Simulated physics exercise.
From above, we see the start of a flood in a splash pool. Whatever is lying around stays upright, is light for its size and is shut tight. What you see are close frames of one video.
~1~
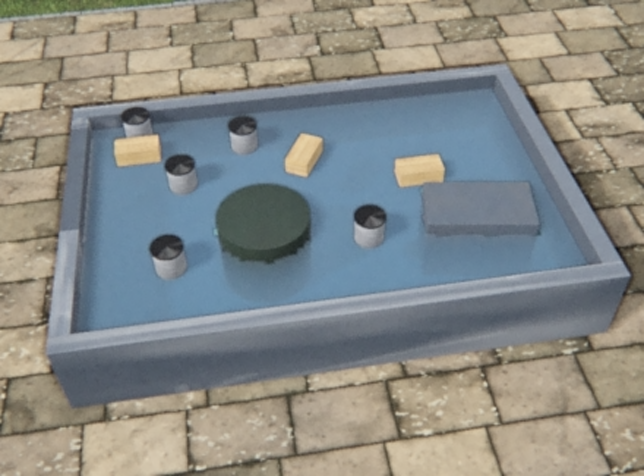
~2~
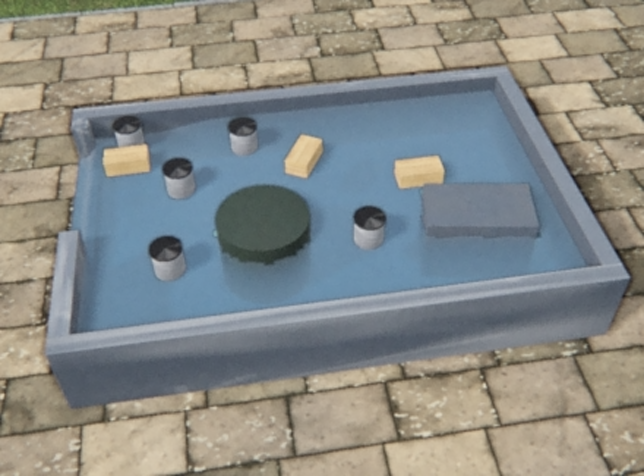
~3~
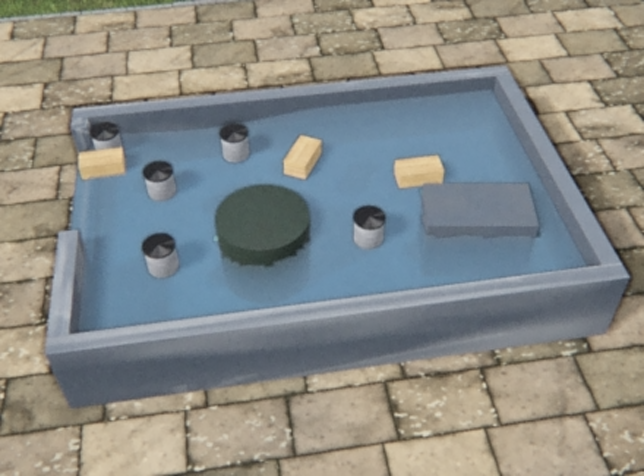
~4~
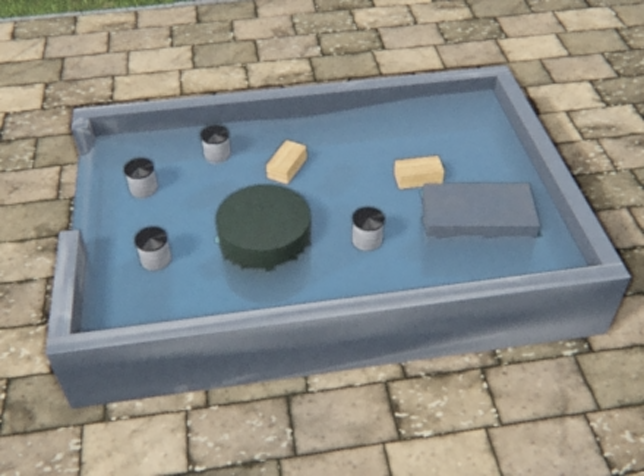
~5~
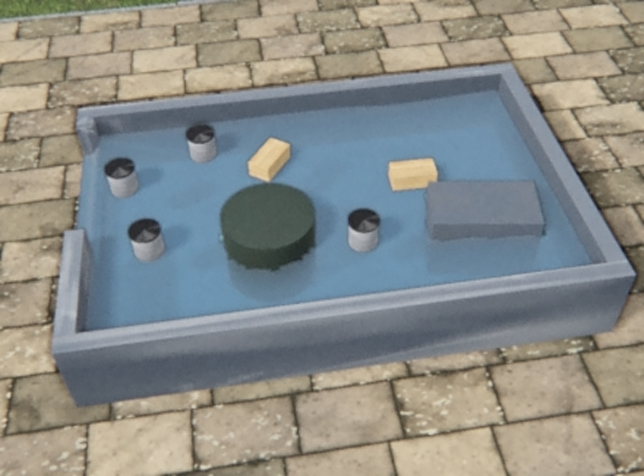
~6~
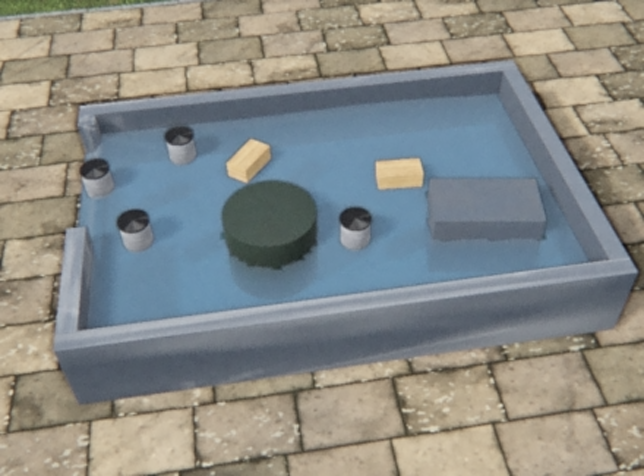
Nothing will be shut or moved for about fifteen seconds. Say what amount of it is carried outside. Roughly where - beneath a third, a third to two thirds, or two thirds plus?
By the look of it, the outflow takes two thirds or a larger part of the stuff.
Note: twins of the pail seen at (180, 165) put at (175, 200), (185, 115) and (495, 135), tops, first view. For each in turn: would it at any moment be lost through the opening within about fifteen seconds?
Copy one leaves the room, copy two leaves the room, copy three never leaves.
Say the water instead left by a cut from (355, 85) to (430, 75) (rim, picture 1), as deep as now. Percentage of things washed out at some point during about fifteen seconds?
About 40 %.
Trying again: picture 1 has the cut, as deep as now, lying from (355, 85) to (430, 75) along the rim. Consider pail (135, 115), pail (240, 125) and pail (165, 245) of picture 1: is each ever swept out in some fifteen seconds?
First never exits, second exits, third never exits.
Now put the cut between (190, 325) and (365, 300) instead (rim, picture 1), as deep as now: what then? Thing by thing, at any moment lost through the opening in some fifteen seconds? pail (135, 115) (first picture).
As for this one, I'd say it is held back.
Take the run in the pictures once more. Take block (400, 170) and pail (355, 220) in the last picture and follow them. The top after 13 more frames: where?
Expect the tops close to (332, 177) and (331, 233).
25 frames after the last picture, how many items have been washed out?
6.
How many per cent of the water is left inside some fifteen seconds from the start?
About 44 percent.
A moment on, 4 of 8 are out; 4 afloat.
Next, 6 of 8 are out; 2 afloat.
Later, 6 of 8 are out; 2 afloat.
In the end, 6 of 8 are out; 2 afloat.
